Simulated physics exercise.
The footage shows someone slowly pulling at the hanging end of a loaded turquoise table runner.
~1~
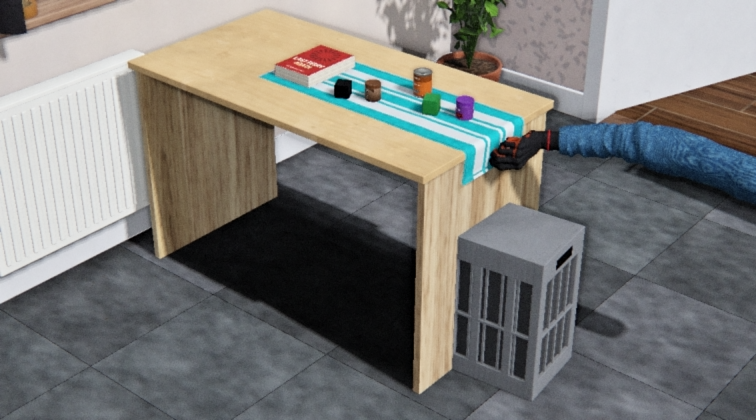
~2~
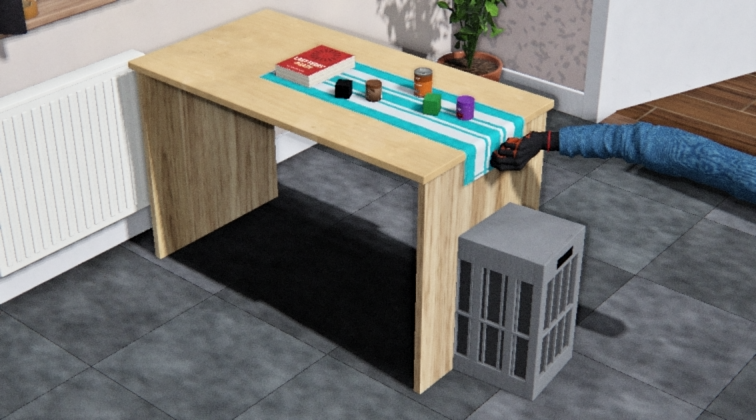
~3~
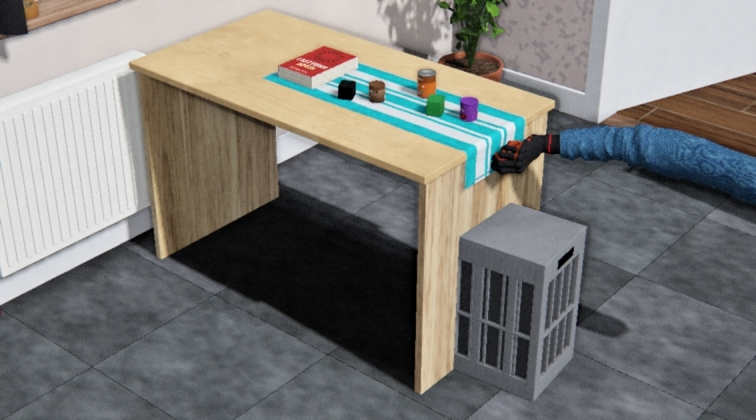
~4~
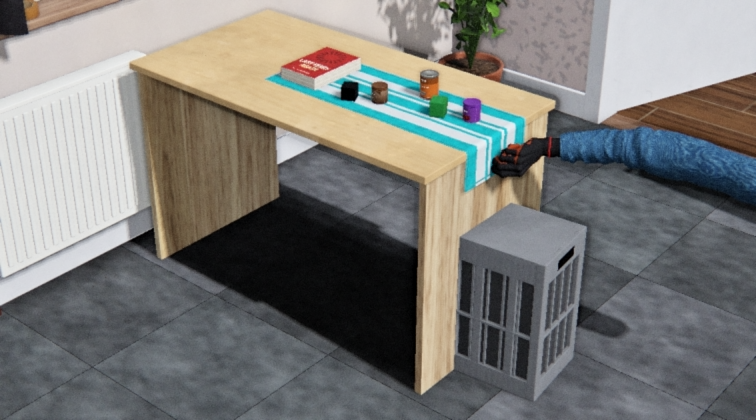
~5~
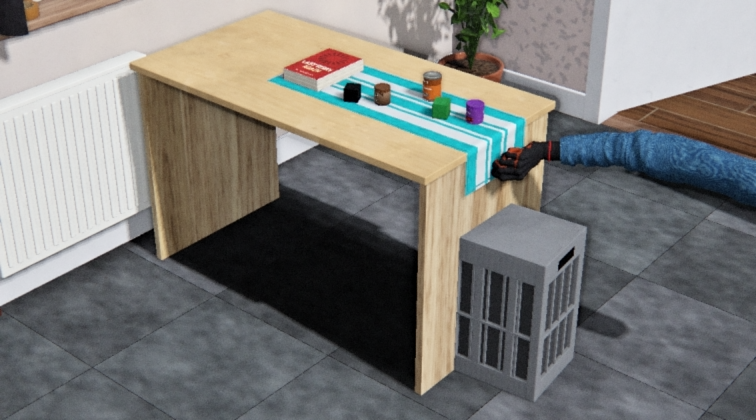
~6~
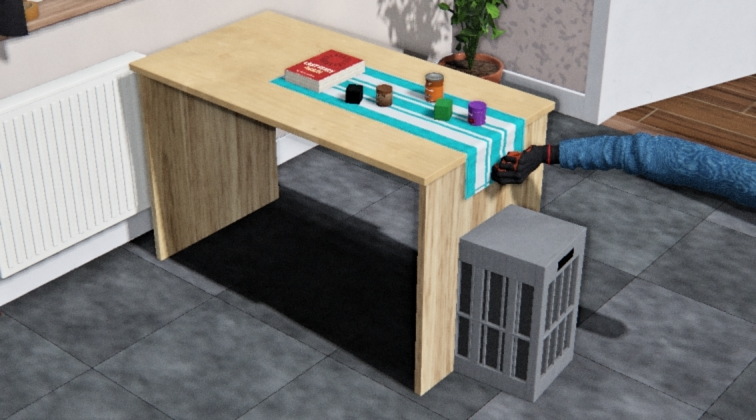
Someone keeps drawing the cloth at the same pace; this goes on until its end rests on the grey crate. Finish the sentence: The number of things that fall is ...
The number of things that fall is one.
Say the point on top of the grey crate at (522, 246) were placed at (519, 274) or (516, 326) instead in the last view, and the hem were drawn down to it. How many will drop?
Counting them gives 2 and 4.
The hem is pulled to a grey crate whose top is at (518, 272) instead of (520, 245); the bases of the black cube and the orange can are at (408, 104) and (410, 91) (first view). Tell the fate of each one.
Black cube stays, orange can stays.
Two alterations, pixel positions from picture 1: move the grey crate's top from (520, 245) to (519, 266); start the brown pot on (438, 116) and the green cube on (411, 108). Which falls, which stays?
The brown pot ends up off the top and the green cube ends up still on top.
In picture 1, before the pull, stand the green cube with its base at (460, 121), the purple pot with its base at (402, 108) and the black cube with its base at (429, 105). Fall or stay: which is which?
Green cube: Off; purple pot: Still on; black cube: Still on.
Early on, hem near (494, 208); all still up.
Midway, hem on the crate; purple pot gone.
Finally, hem on the crate; purple pot gone. The desk loses one.
